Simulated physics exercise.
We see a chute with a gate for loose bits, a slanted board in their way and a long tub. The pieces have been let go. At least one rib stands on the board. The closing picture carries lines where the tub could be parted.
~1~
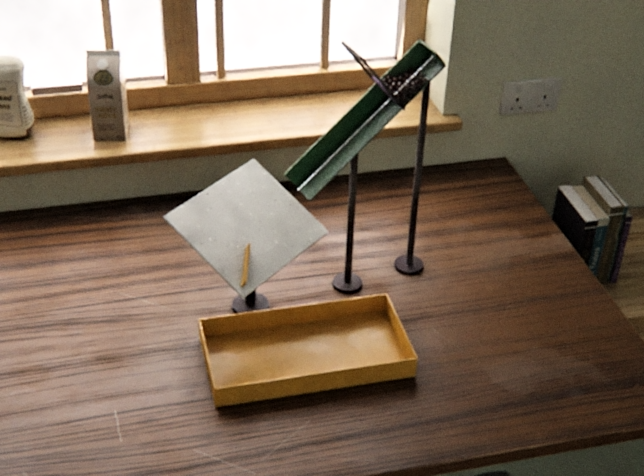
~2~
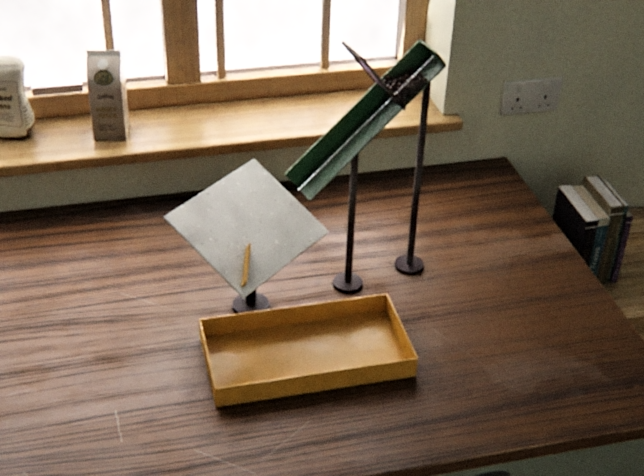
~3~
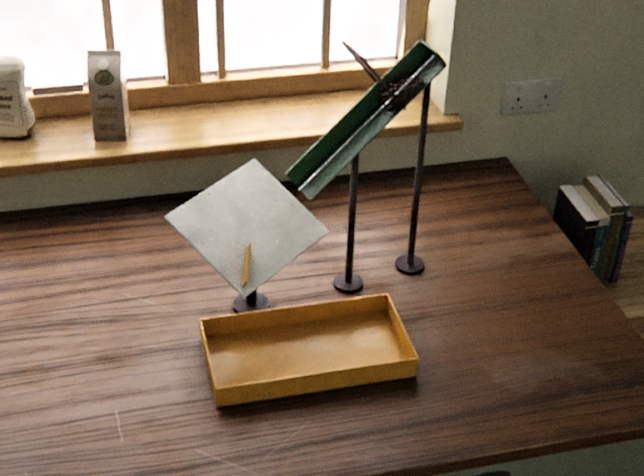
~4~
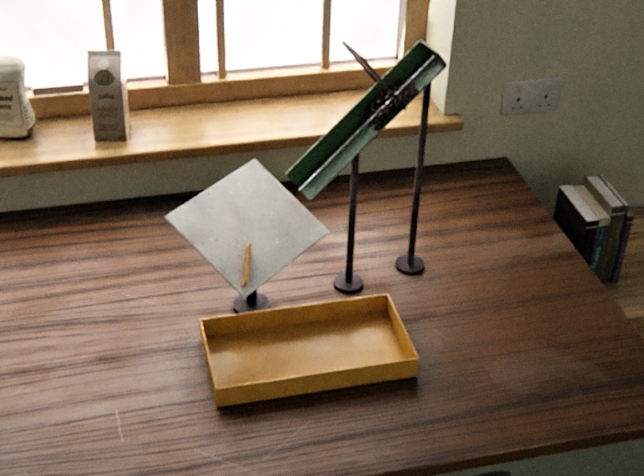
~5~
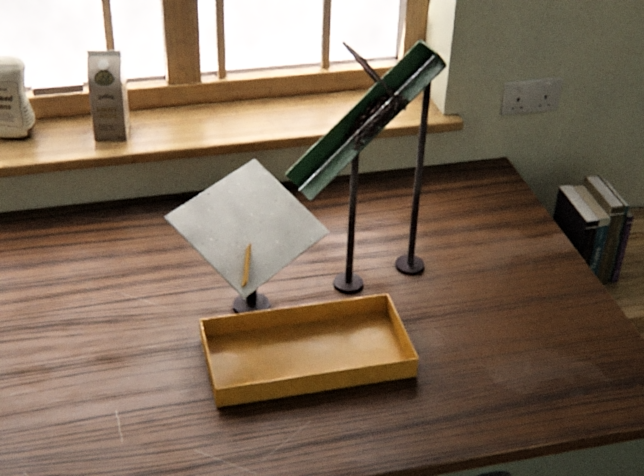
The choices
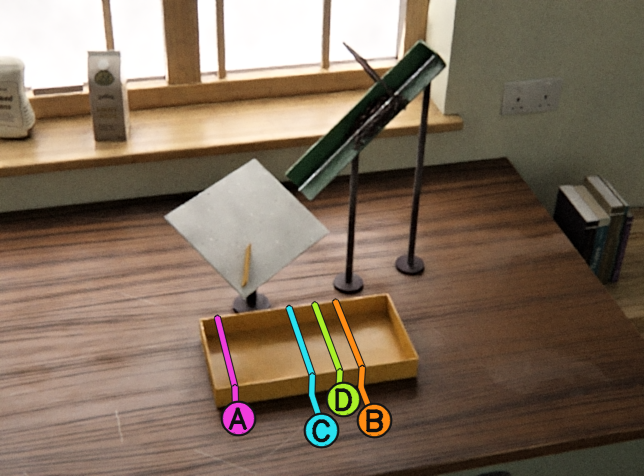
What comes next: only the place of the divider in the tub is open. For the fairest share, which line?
C.
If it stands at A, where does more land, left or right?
Right.
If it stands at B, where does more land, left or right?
More lands on the left.
On the marked copy, line A crosses the front rim at (234, 386); line B crosses the front rim at (362, 367); line C crosses the front rim at (312, 374); line D crosses the front rim at (339, 370).
Choosing A, of what is caught, a stray few on the left of the divider, nearly all on the right.
Choosing B, of what is caught, nearly all on the left of the divider, a small part on the right.
Choosing C, of what is caught, about two thirds on the left of the divider, about a quarter on the right.
Choosing D, of what is caught, most on the left of the divider, a small part on the right.
